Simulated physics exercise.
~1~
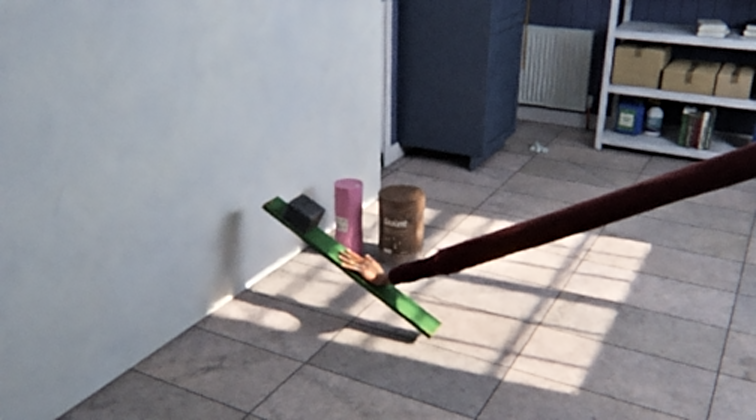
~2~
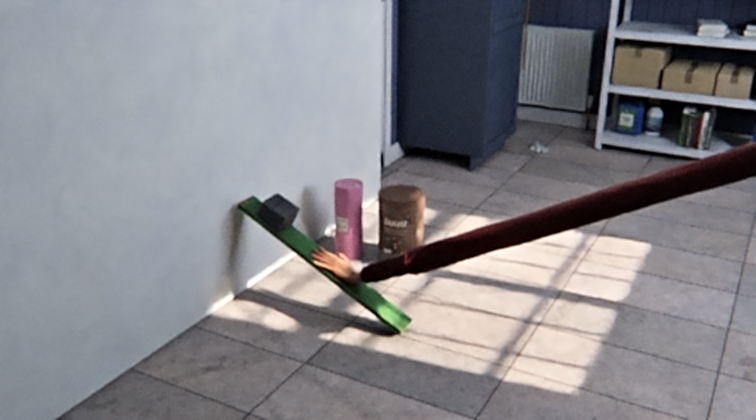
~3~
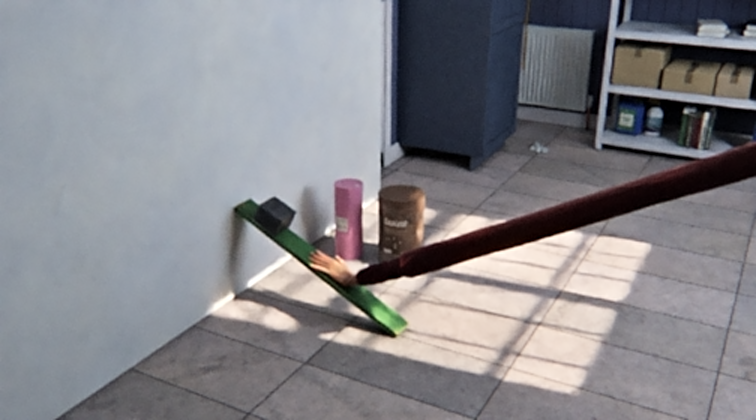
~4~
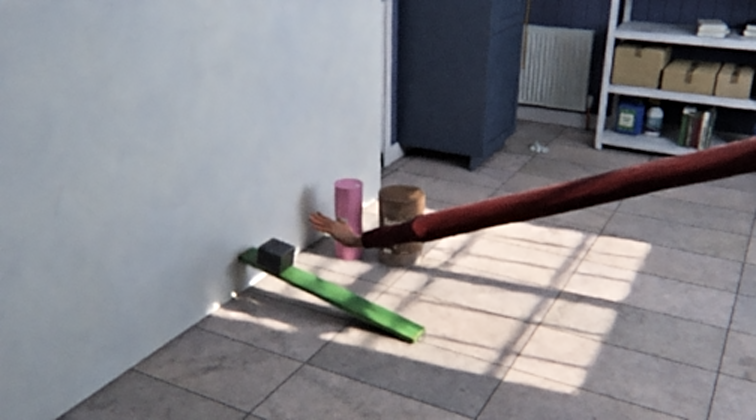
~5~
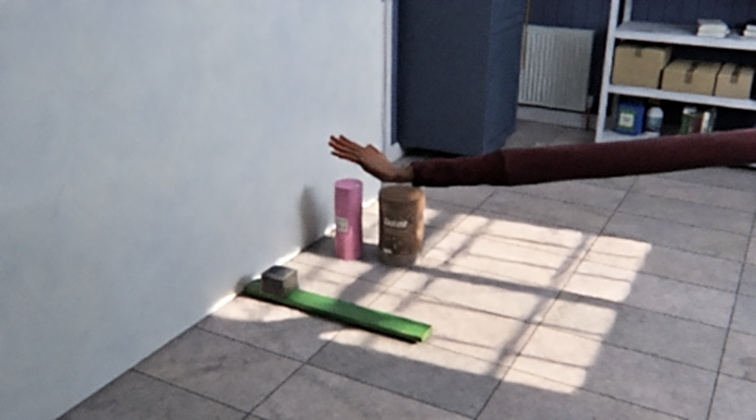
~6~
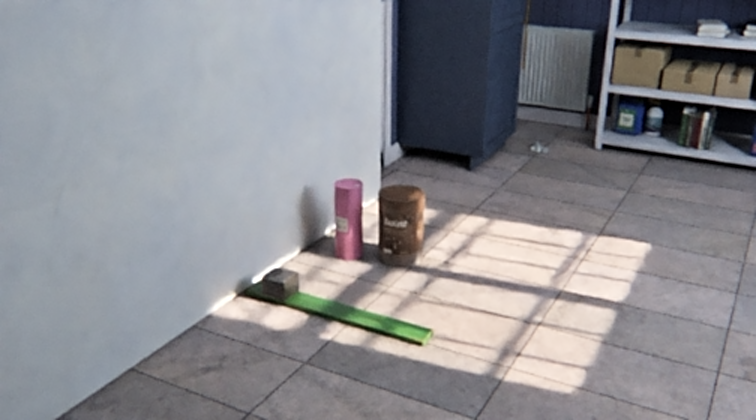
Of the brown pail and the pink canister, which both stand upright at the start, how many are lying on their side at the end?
None of them are lying on their side; the brown pail and the pink canister are both still upright at the end.
